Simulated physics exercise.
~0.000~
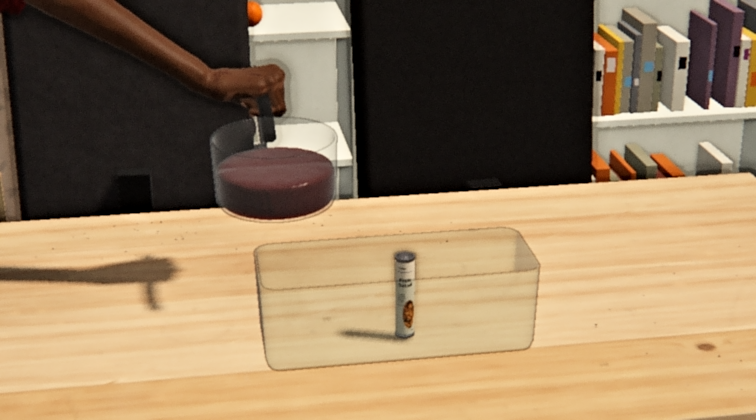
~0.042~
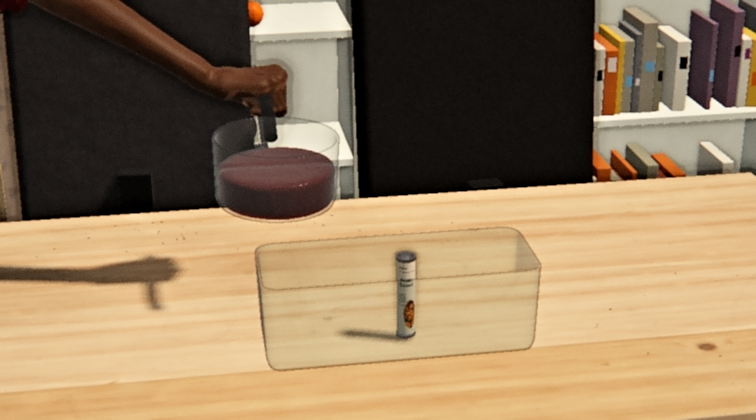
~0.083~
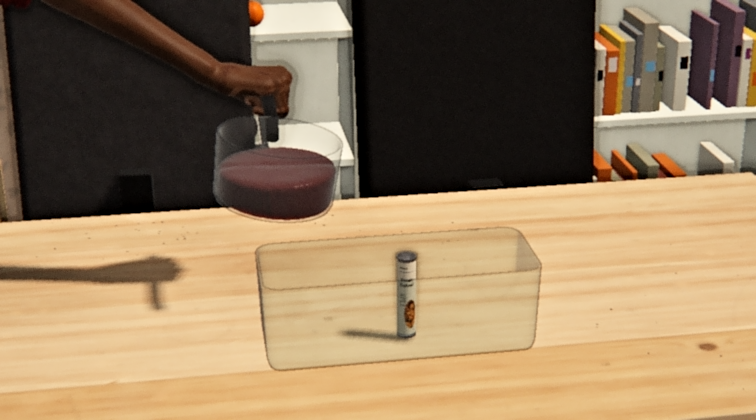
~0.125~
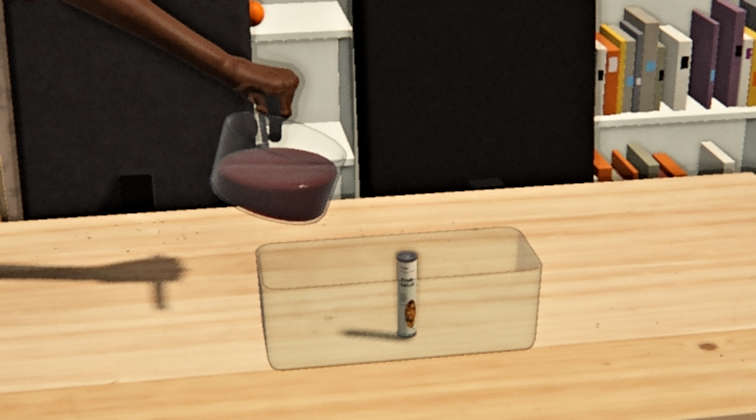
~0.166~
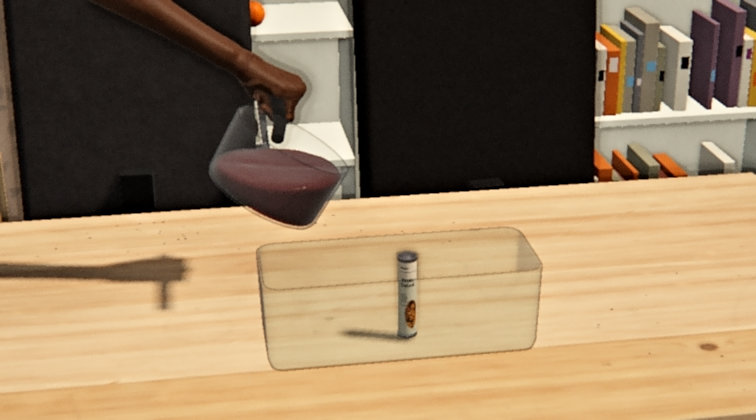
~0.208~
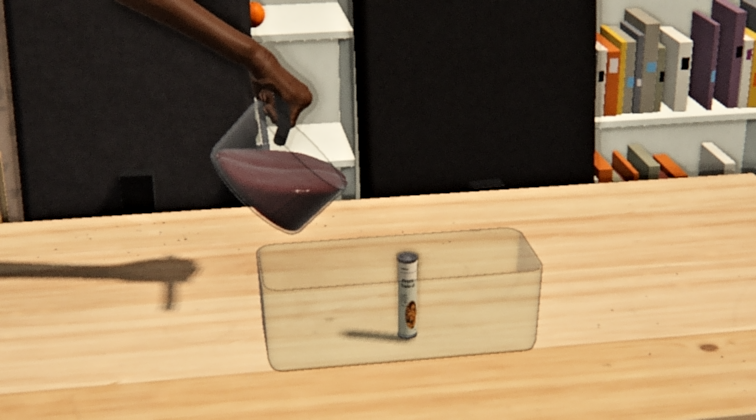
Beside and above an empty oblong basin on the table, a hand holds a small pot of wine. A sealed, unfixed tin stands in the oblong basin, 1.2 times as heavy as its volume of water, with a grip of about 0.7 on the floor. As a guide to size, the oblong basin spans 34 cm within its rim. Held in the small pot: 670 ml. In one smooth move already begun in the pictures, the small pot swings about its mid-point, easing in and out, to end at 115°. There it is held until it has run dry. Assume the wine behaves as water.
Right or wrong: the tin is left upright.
Right.
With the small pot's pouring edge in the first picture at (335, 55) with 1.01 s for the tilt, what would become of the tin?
It tumbles.
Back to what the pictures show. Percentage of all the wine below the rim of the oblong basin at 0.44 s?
Around 46 percent.
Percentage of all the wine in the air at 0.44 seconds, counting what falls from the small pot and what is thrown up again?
Roughly 36 percent.
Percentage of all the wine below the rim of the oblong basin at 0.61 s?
About 92 %.
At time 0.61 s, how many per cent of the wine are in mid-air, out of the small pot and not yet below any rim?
I'd put it at about 5 per cent of the liquid.
Then, 0.44 s in, the tilt is 113° and 18 per cent is still to pour; the tin stands where it began.
Then, 0.61 s in, the tilt is 115° and 2 per cent is still to pour; the tin stands where it began.
Then, 0.79 s in, the tilt is 115° and 0 per cent is still to pour; the tin stands where it began.
Then, 0.98 s in, the tilt is 115° and 0 per cent is still to pour; the tin stands where it began.
Finally, the tin stands where it began.
